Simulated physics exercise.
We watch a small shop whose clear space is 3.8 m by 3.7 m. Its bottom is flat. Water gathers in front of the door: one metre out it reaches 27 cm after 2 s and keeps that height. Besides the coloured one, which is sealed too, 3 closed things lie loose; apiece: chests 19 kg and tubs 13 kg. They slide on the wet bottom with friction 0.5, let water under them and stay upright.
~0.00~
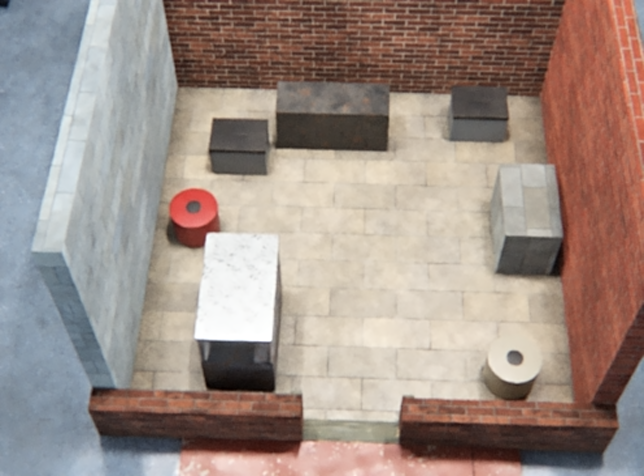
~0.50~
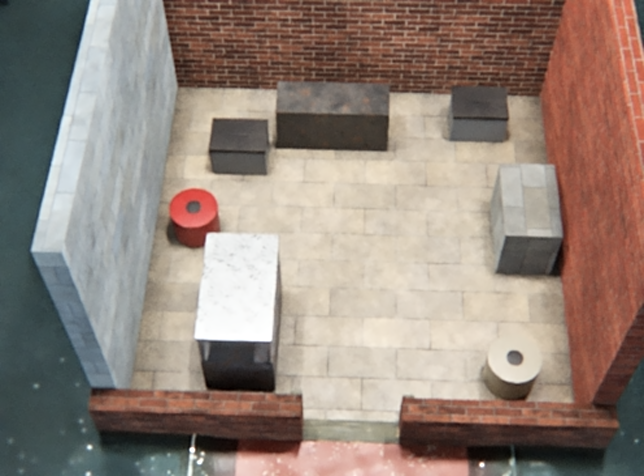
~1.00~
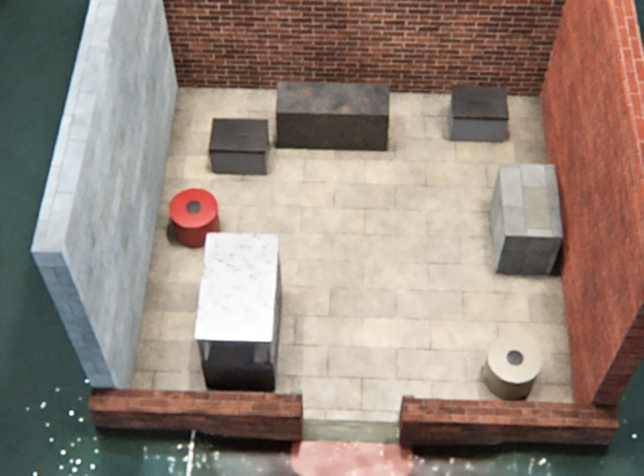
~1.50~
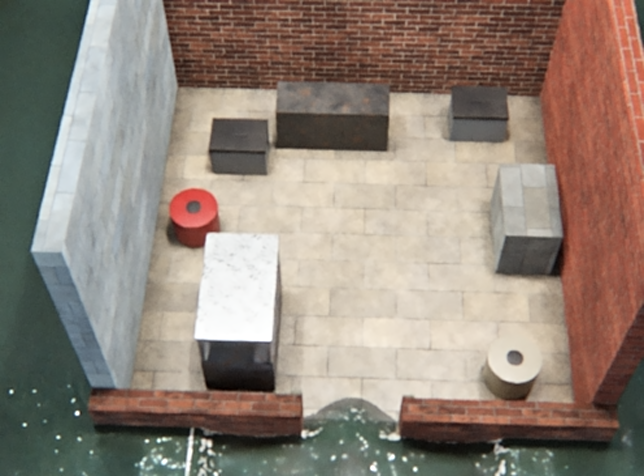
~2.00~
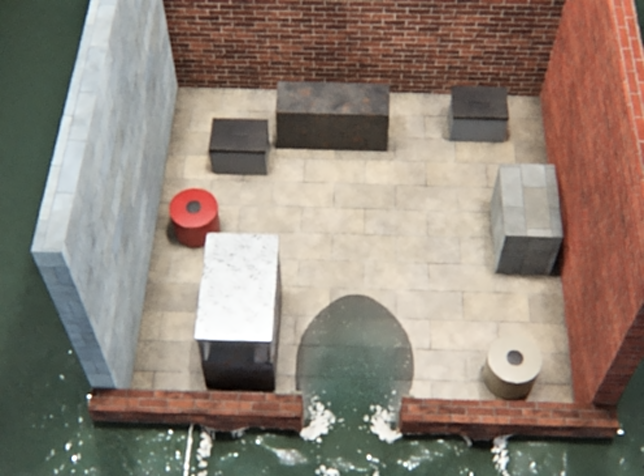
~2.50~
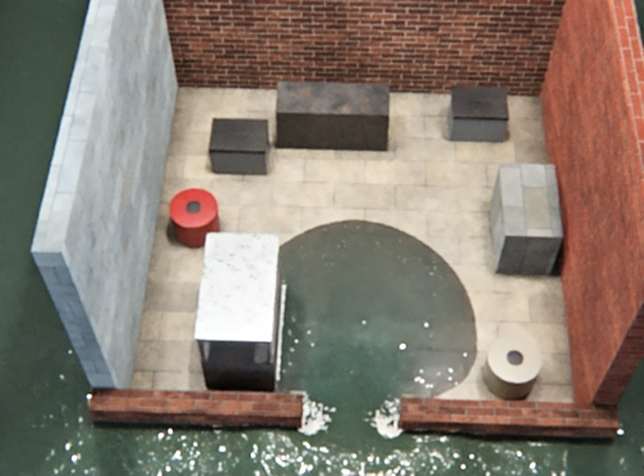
The video shows a walled room with a red tub, blocks and a pale cylinder as greenish water surrounds it, enters through the front gap and spreads in a rounded pool across the floor, while the objects stay still.
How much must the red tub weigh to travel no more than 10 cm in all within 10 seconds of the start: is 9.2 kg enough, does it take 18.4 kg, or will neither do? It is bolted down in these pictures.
For it, neither weight holds it.
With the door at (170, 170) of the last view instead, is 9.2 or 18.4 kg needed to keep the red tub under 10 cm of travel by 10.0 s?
Then only the larger load is enough.
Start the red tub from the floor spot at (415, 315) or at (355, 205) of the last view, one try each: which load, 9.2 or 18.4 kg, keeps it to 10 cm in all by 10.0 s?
In that order: Neither is enough; neither holds.
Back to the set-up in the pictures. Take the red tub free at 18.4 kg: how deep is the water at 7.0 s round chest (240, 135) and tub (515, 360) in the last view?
Roughly 6 and 4 cm.
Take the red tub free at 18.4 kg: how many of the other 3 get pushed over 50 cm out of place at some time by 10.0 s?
That makes 2.
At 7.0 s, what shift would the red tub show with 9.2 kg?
About 0 cm.
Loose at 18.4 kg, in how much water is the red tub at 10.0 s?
Roughly 9 cm.
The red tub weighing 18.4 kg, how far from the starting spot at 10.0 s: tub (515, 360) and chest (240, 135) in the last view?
In turn: 0 cm, 100 cm.
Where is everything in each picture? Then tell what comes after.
In the first frame, the red tub at (193, 207) rests on the ground; water covers 0.0 m2; 0 of 4 have shifted.
In the second frame, the red tub at (193, 207) rests on the ground; water covers 0.0 m2; 0 of 4 have shifted.
In the third frame, the red tub at (193, 207) rests on the ground; 0.0 m2 under water; 0 of 4 have shifted.
In the fourth frame, the red tub at (193, 207) rests on the ground; 0.1 m2 under water; 0 of 4 have shifted.
In the fifth frame, the red tub at (193, 207) rests on the ground; 0.9 m2 under water; 0 of 4 have shifted.
In the sixth frame, the red tub at (193, 207), on the bottom; 2.9 m2 under water; 0 of 4 have shifted.
After 3.5 s the red tub would be 0 cm from its start with 9.2 kg and 0 cm from its start with 18.4 kg; 0 cm of water round it then.
After 4.5 s the red tub would be 0 cm from its start with 9.2 kg and 0 cm from its start with 18.4 kg; 1 cm of water round it then.
After 7.0 s the red tub would be 0 cm from its start with 9.2 kg and 0 cm from its start with 18.4 kg; 5 cm of water round it then.
After 10.0 s the red tub would be 135 cm from its start with 9.2 kg and 49 cm from its start with 18.4 kg; 9 cm of water round it then.
